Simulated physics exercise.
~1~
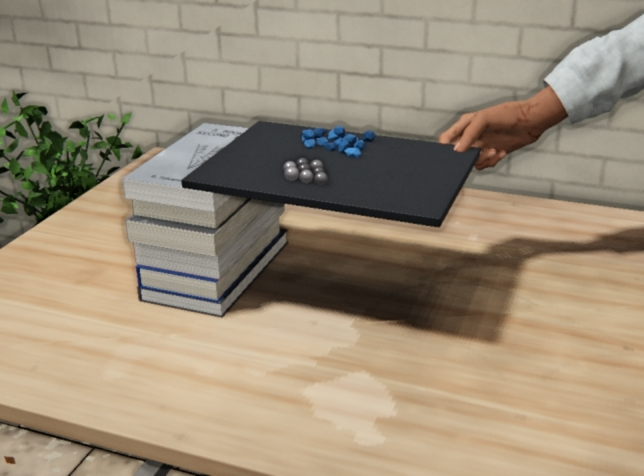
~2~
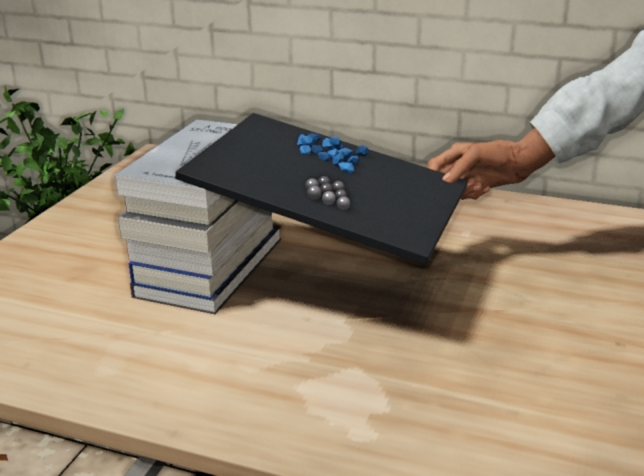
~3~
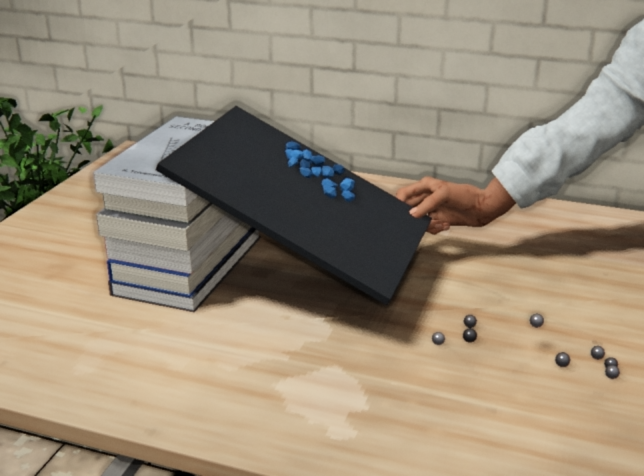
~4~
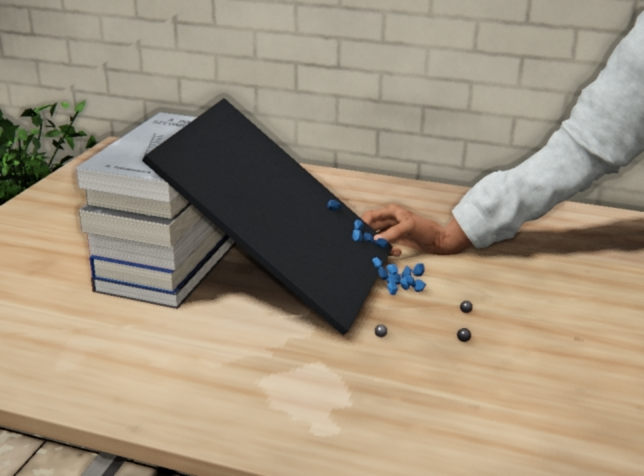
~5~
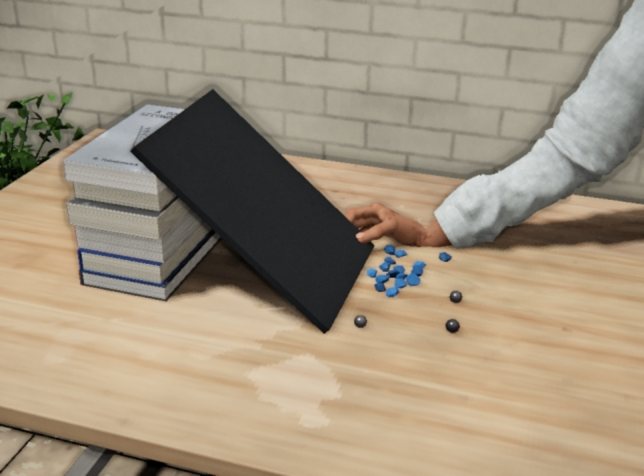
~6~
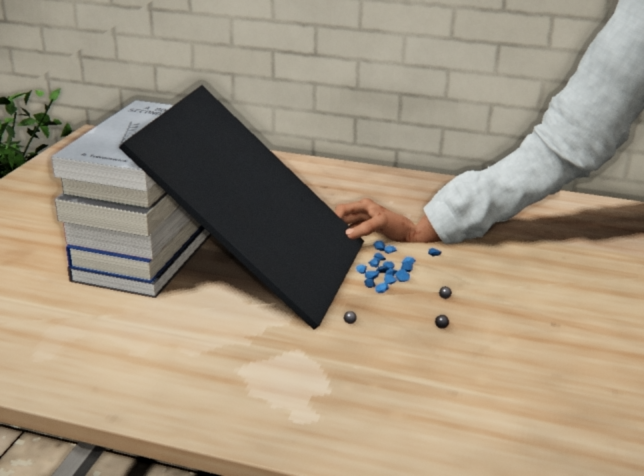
Metal balls rolling off a black board as a hand lowers one end from stacked books, blue pieces sliding down after them.
